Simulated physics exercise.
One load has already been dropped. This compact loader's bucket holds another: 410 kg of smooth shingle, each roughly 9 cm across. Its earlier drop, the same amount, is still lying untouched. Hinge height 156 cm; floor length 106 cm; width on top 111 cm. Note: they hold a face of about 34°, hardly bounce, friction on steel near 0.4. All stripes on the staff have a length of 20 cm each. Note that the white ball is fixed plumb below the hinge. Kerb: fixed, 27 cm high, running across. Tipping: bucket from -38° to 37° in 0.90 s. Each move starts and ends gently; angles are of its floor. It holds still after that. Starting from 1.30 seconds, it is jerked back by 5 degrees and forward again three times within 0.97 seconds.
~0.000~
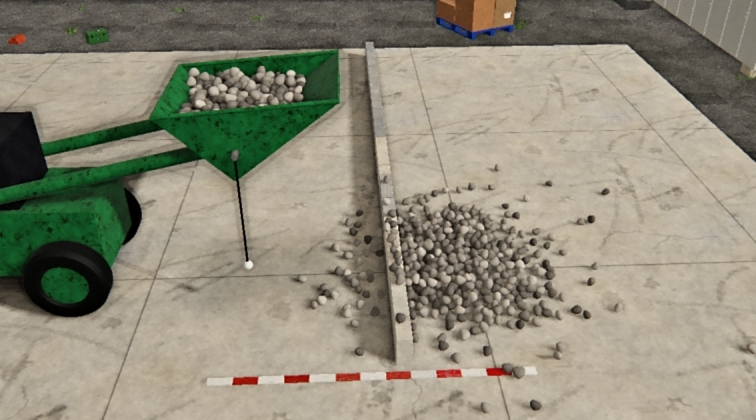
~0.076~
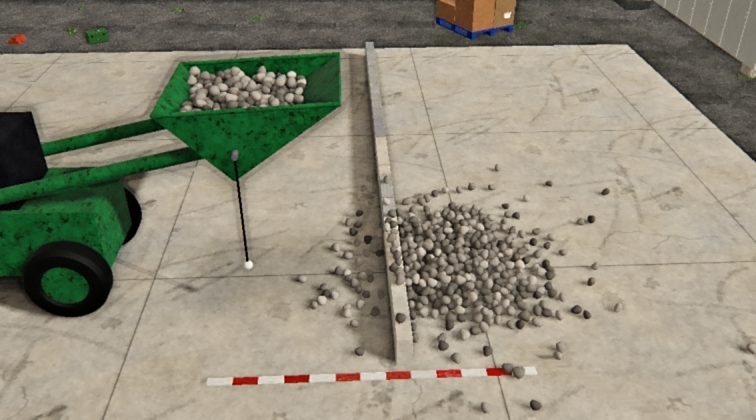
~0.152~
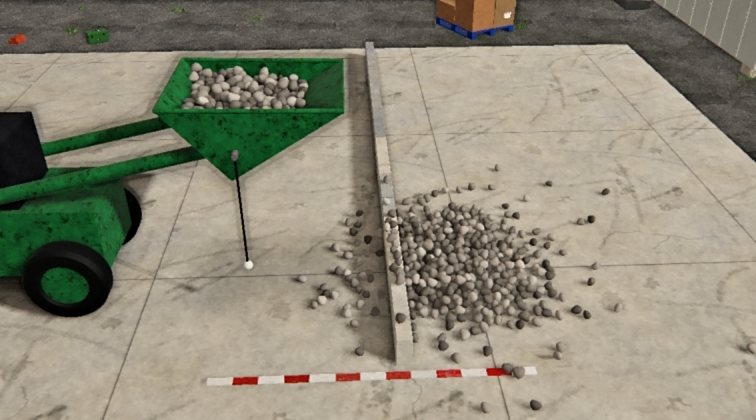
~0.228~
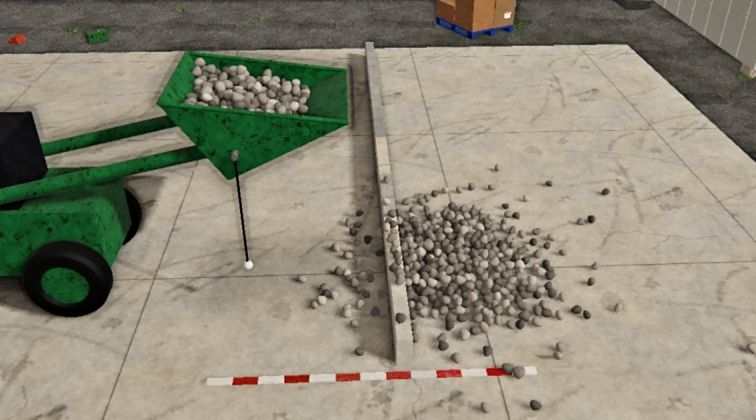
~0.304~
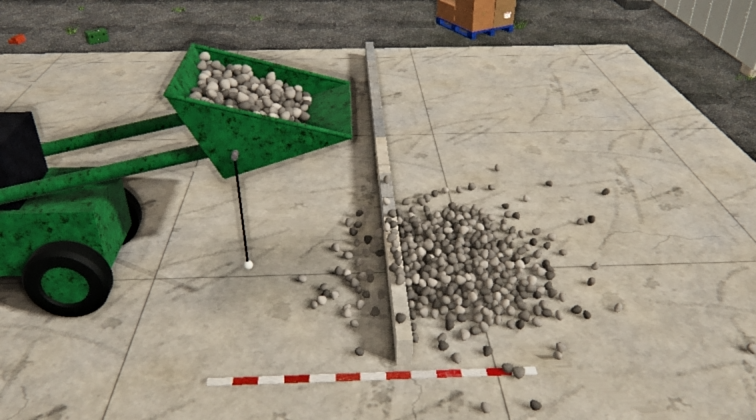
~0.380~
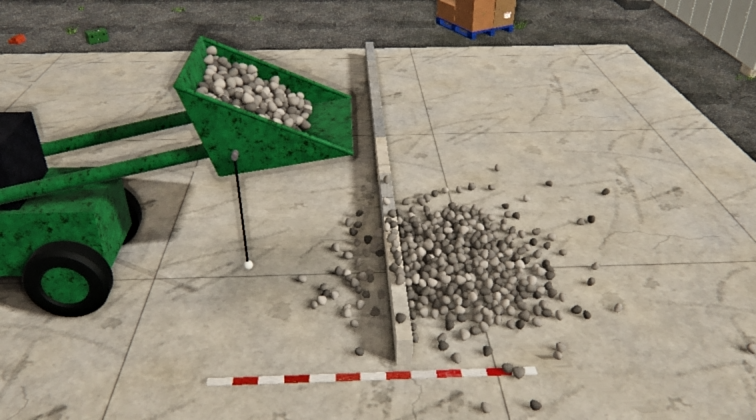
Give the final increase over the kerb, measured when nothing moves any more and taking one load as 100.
Close to 32 parts in a hundred.
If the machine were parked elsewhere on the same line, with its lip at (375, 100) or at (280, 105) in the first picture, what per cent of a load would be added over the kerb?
Some 80 percent, and then 0 percent.
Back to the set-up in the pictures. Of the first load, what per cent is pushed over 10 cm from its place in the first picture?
10 per cent.
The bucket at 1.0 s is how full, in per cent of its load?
It holds some 85 per cent.
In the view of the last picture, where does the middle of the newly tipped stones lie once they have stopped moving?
In the last view, about pixel (373, 258).
After 0.7 s the floor is at 26°; in per cent of one load, 100 in the bucket, 11 on this side of the kerb, 89 over the kerb; the foremost stones are at (606, 246).
After 1.0 s the floor is at 37°; in per cent of one load, 84 in the bucket, 27 on this side of the kerb, 89 over the kerb; the foremost stones are at (606, 246).
After 2.7 s the floor is at 37°; in per cent of one load, 0 in the bucket, 79 on this side of the kerb, 121 over the kerb; the foremost stones are at (606, 246).
After 5.5 s the floor is at 37°; in per cent of one load, 0 in the bucket, 79 on this side of the kerb, 121 over the kerb; the foremost stones are at (606, 246). Net gain over the kerb, 32.
